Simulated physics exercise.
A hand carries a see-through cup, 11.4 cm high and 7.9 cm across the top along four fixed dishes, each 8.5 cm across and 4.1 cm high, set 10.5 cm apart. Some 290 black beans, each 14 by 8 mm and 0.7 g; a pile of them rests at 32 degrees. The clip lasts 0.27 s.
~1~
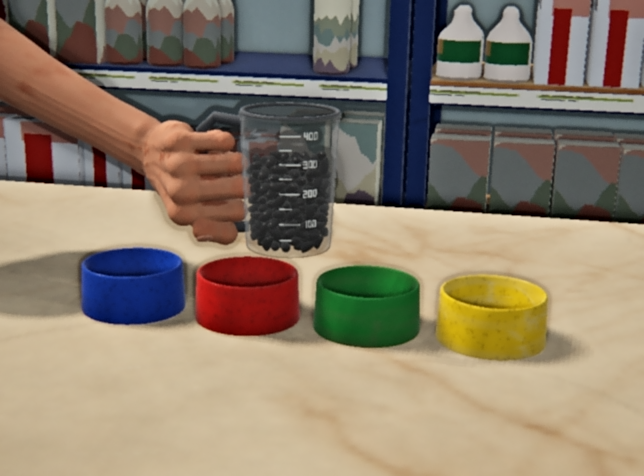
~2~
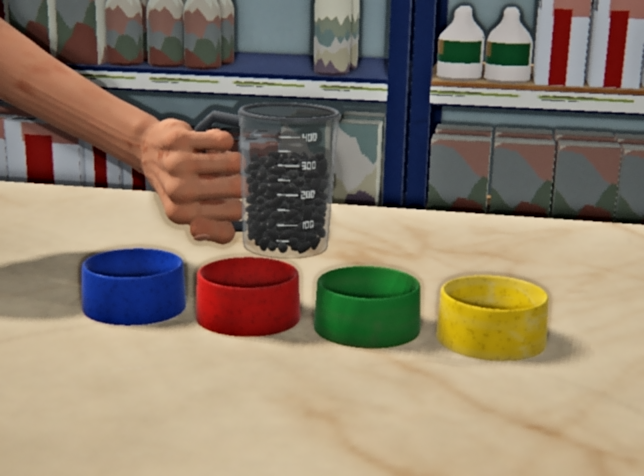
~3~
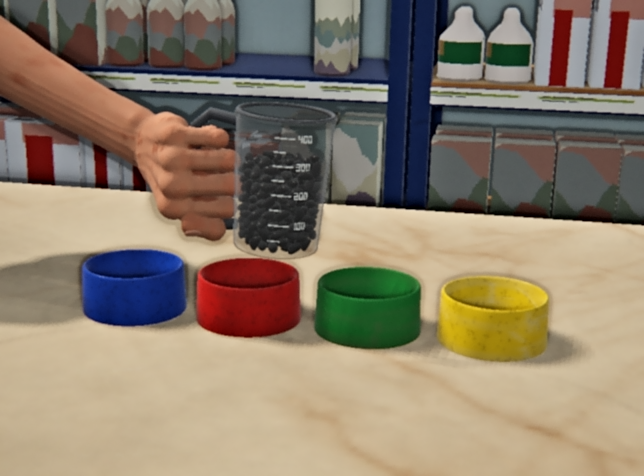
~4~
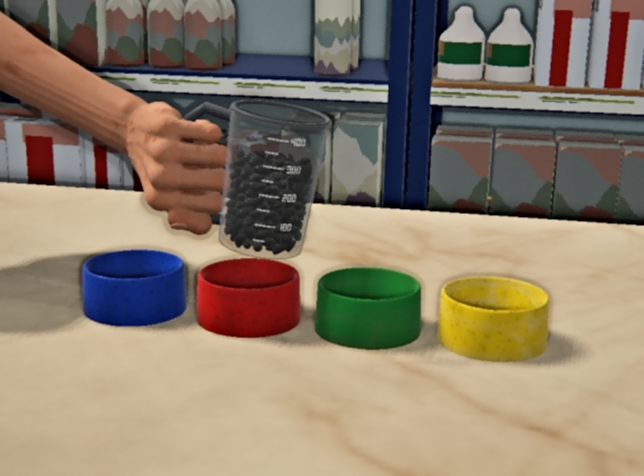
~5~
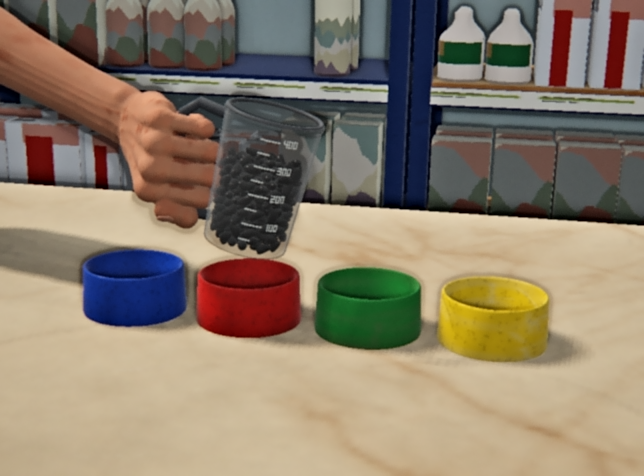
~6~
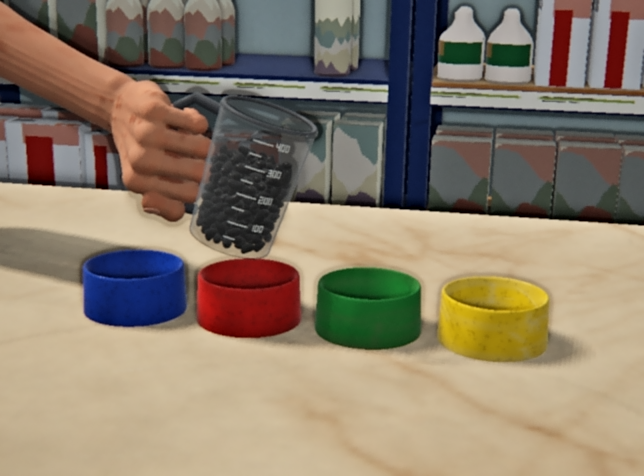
In the video, a hand holds a clear measuring cup of black beans above a counter with blue, red, green and yellow dishes, then moves it slightly to the left while gradually tilting it a little to the right.
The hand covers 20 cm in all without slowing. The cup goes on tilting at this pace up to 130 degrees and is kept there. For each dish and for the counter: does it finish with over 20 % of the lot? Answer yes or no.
Red dish: No; blue dish: Yes; green dish: No; yellow dish: No; on the counter: No.
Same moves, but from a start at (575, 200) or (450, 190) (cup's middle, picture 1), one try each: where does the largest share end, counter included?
Most goes to: Green; red.
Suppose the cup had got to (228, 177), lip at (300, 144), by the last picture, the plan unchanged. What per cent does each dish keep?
Red 0, blue 90, green 0, yellow 0.
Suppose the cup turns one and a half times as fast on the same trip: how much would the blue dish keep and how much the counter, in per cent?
Then: Blue 90; counter 10.
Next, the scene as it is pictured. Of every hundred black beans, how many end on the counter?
Some 10 per cent.
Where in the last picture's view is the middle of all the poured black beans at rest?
Around (132, 277).
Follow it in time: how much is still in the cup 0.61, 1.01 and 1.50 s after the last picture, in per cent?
About 100, 95, 5.
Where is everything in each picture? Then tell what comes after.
In the first picture, cup at (289, 179), tilt 0 degrees, lip at (338, 114), moved 0.0 cm; middle of the pieces at (292, 200); yellow dish at (494, 293); green dish at (368, 282); red dish at (248, 272); blue dish at (133, 263).
In the second picture, cup at (287, 180), tilt 1 degrees, lip at (337, 115), moved 0.2 cm; middle of the pieces at (289, 201).
In the third picture, cup at (281, 180), tilt 4 degrees, lip at (334, 119), moved 0.8 cm; middle of the pieces at (282, 201).
In the fourth picture, cup at (271, 180), tilt 9 degrees, lip at (328, 123), moved 1.7 cm; middle of the pieces at (270, 201).
In the fifth picture, cup at (260, 179), tilt 13 degrees, lip at (321, 128), moved 2.6 cm; middle of the pieces at (258, 200).
In the sixth picture, cup at (249, 179), tilt 18 degrees, lip at (315, 132), moved 3.5 cm; middle of the pieces at (246, 199); yellow dish at (495, 294); green dish at (369, 284); red dish at (249, 274); blue dish at (134, 265).
Then, 0.61 s after the last picture, tilt 71 degrees; cup holds 100 %.
Then, 1.01 s after the last picture, tilt 105 degrees; cup holds 95 %, blue 5 %.
Then, 1.50 s after the last picture, tilt 130 degrees; cup holds 5 %, blue 90 %.
In the end, red 0 %, blue 90 %, green 0 %, yellow 0 %, counter 10 %.
